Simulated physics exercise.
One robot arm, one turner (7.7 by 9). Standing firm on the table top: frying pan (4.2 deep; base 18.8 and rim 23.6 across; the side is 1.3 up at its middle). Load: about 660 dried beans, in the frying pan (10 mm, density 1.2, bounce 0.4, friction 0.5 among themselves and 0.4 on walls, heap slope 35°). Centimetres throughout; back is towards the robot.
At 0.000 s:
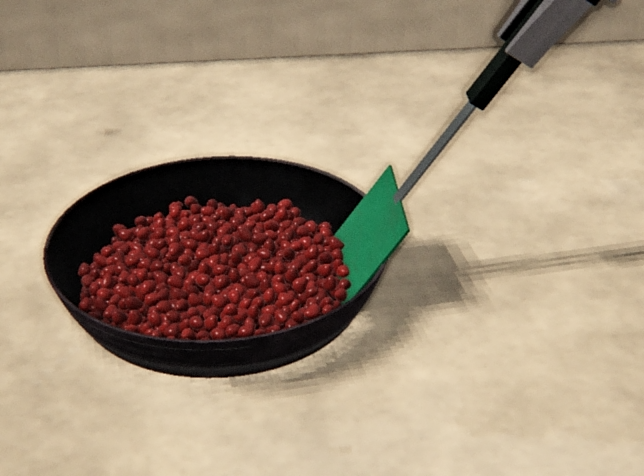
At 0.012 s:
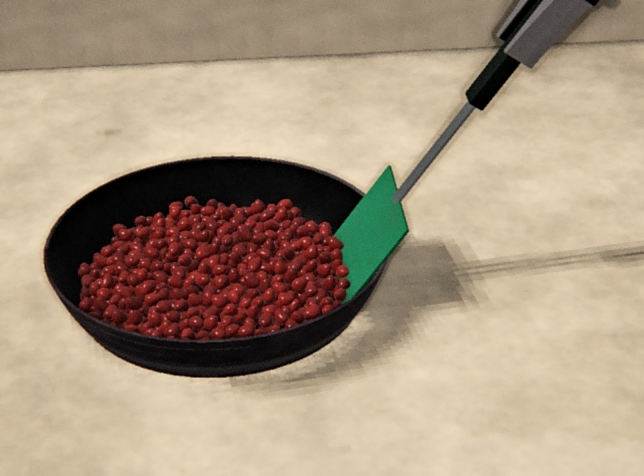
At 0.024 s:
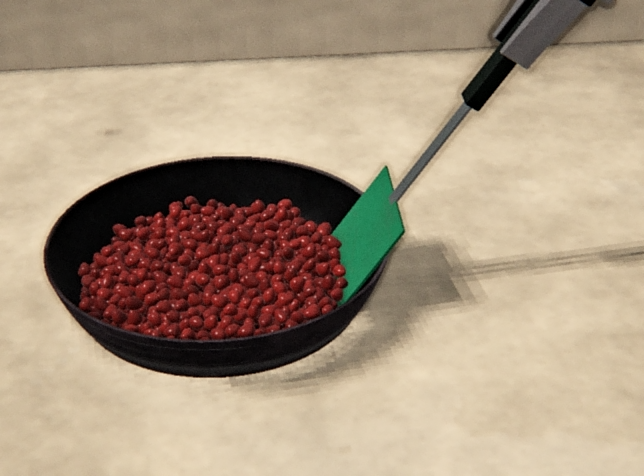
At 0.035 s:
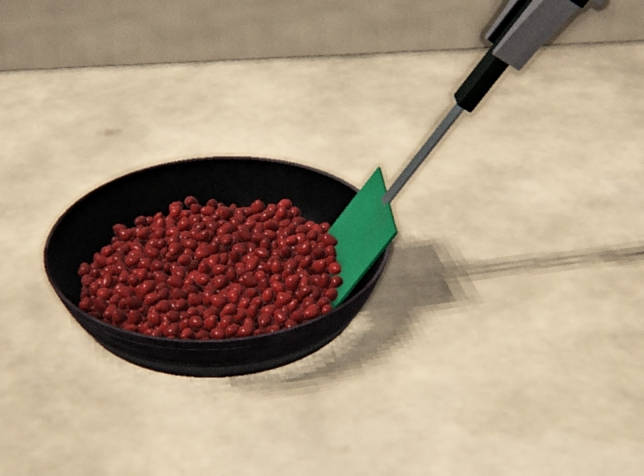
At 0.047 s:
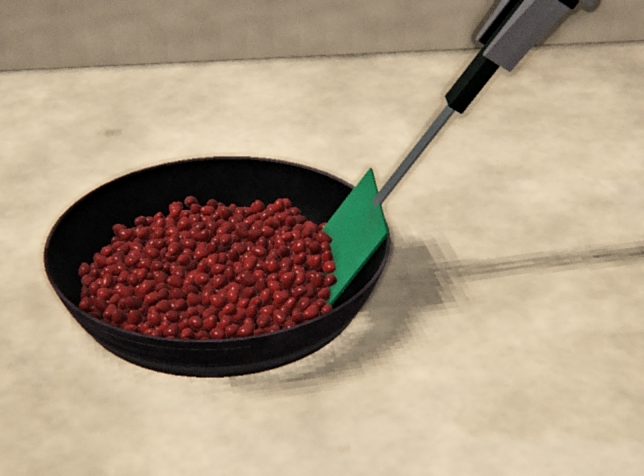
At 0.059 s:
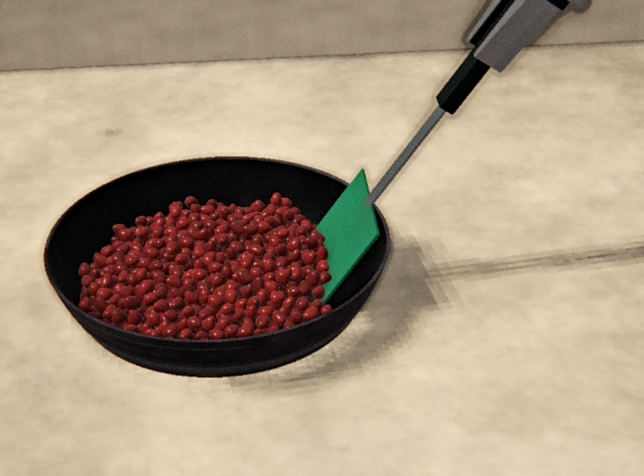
A green turner held by a robot arm stayed still at first inside the right edge of a black frying pan, then slid slightly left, nudging the nearest of the heaped red beans.
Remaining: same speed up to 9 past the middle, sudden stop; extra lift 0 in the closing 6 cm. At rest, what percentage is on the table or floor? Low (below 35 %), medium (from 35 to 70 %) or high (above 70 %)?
Answer: Low; below 35 % of the dried beans finish on the table or floor.
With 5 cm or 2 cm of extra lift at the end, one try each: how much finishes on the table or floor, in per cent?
About 20 and 25 per cent.
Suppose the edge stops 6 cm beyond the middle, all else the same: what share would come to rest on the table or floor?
Then about 5 per cent.
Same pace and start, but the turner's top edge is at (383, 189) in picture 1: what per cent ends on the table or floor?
Some 35 per cent.
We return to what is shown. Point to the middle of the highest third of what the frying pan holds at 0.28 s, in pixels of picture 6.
Around (106, 250).
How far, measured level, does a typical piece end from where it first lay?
Some 6 cm.
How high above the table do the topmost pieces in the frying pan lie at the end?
Some 6.0 cm.
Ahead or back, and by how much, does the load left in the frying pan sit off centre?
Some 4.0 cm ahead.
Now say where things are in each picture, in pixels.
The first frame shows turner top edge at (400, 196), sloping 55°; upper third of the load around (228, 265), from x 85 to 345, top at y 200; 658 in the frying pan.
The second frame shows turner top edge at (399, 196), sloping 55°; upper third of the load around (228, 265), from x 85 to 345, top at y 200.
The third frame shows turner top edge at (395, 197), sloping 55°; upper third of the load around (229, 266), from x 85 to 340, top at y 200.
The fourth frame shows turner top edge at (388, 198), sloping 55°; upper third of the load around (230, 265), from x 85 to 335, top at y 200.
The fifth frame shows turner top edge at (379, 199), sloping 55°; upper third of the load around (236, 262), from x 85 to 335, top at y 200.
The sixth frame shows turner top edge at (371, 200), sloping 55°; upper third of the load around (236, 261), from x 85 to 335, top at y 200; 658 in the frying pan.
After 0.17 s, sloping 55°, highest piece 4 above the table; 658 in the frying pan.
After 0.28 s, sloping 55°, highest piece 6 above the table; 656 in the frying pan, 2 on the blade or in flight.
After 0.54 s, sloping 55°, highest piece 6 above the table; 495 in the frying pan, 150 on the table or floor, 13 on the blade or in flight.
After 1.59 s, sloping 55°, highest piece 6 above the table; 491 in the frying pan, 167 on the table or floor.
At rest, 491 in the frying pan, 167 on the table or floor. That is 25 % on the table or floor.
